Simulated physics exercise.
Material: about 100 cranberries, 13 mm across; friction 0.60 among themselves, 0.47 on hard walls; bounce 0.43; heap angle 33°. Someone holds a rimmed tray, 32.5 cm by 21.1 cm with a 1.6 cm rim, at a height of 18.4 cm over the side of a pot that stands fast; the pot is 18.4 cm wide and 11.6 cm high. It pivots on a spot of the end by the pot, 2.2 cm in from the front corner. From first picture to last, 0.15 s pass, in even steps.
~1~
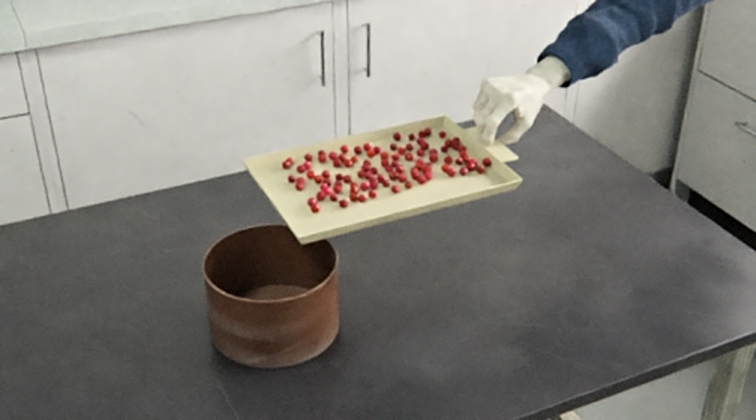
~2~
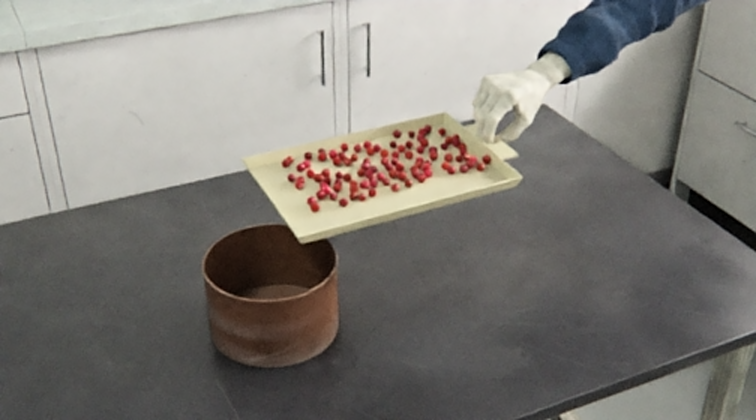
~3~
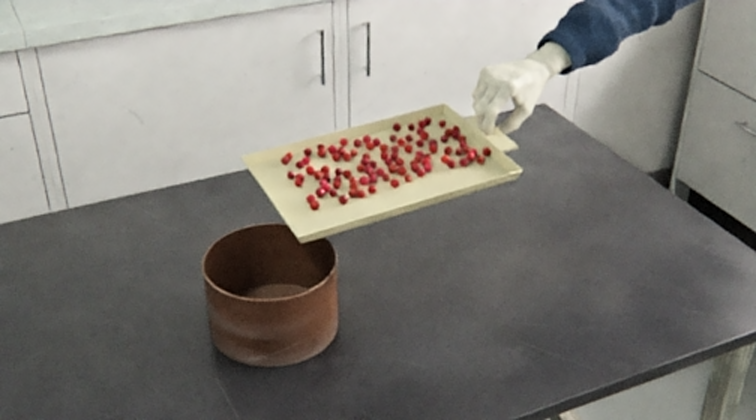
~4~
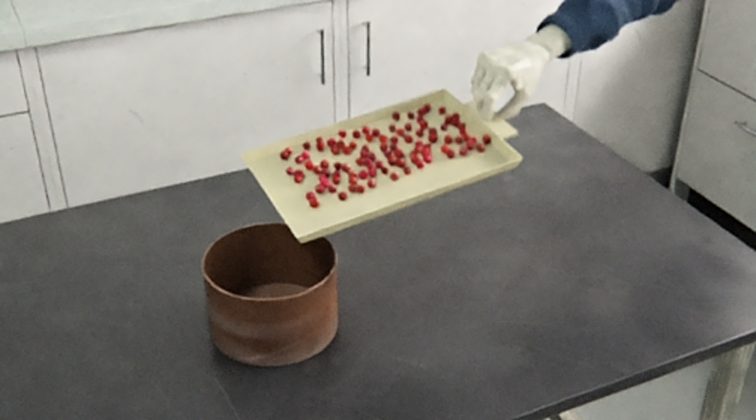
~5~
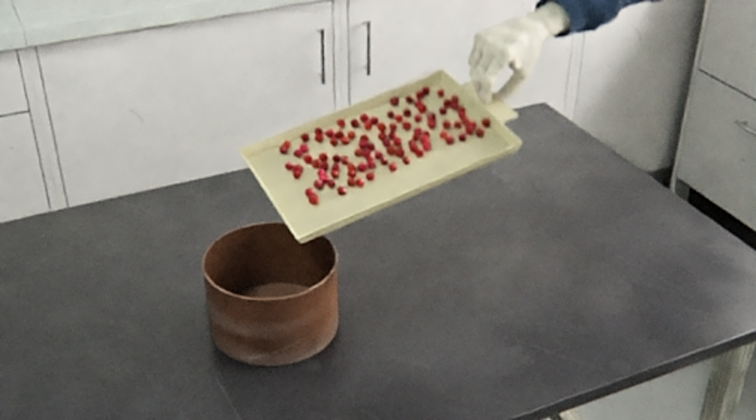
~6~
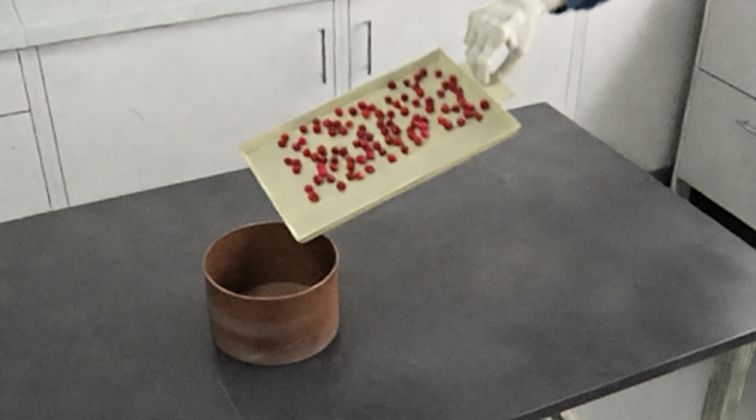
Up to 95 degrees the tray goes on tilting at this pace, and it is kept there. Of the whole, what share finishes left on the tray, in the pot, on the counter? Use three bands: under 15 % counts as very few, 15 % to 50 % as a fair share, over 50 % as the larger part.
Tray: Very few; pot: A fair share; counter: The larger part.
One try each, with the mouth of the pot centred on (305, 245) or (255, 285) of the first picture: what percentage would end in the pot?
Roughly 0 and 70 percent.
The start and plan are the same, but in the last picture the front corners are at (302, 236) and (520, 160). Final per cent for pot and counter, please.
Pot 0, counter 100.
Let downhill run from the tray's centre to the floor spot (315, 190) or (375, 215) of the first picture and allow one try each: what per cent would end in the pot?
Estimate: Some 45 % and some 5 % respectively.
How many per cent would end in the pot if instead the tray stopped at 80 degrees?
In that case some 30 per cent.
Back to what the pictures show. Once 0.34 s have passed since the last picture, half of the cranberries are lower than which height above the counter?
Roughly 24 cm above the counter.
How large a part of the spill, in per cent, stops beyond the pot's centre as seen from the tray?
Near 100 in a hundred.
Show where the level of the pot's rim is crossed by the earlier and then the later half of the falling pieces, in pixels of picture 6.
Early: About (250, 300); late: About (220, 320).
Then, 0.20 s after the last picture, tilt 57 degrees; the tray holds 100 %, the pot 0 %.
Then, 0.34 s after the last picture, tilt 85 degrees; the tray holds 90 %, the pot 0 %.
Then, 0.60 s after the last picture, tilt 95 degrees; the tray holds 0 %, the pot 30 %.
In the end, tray 0 %, pot 30 %, counter 70 %.
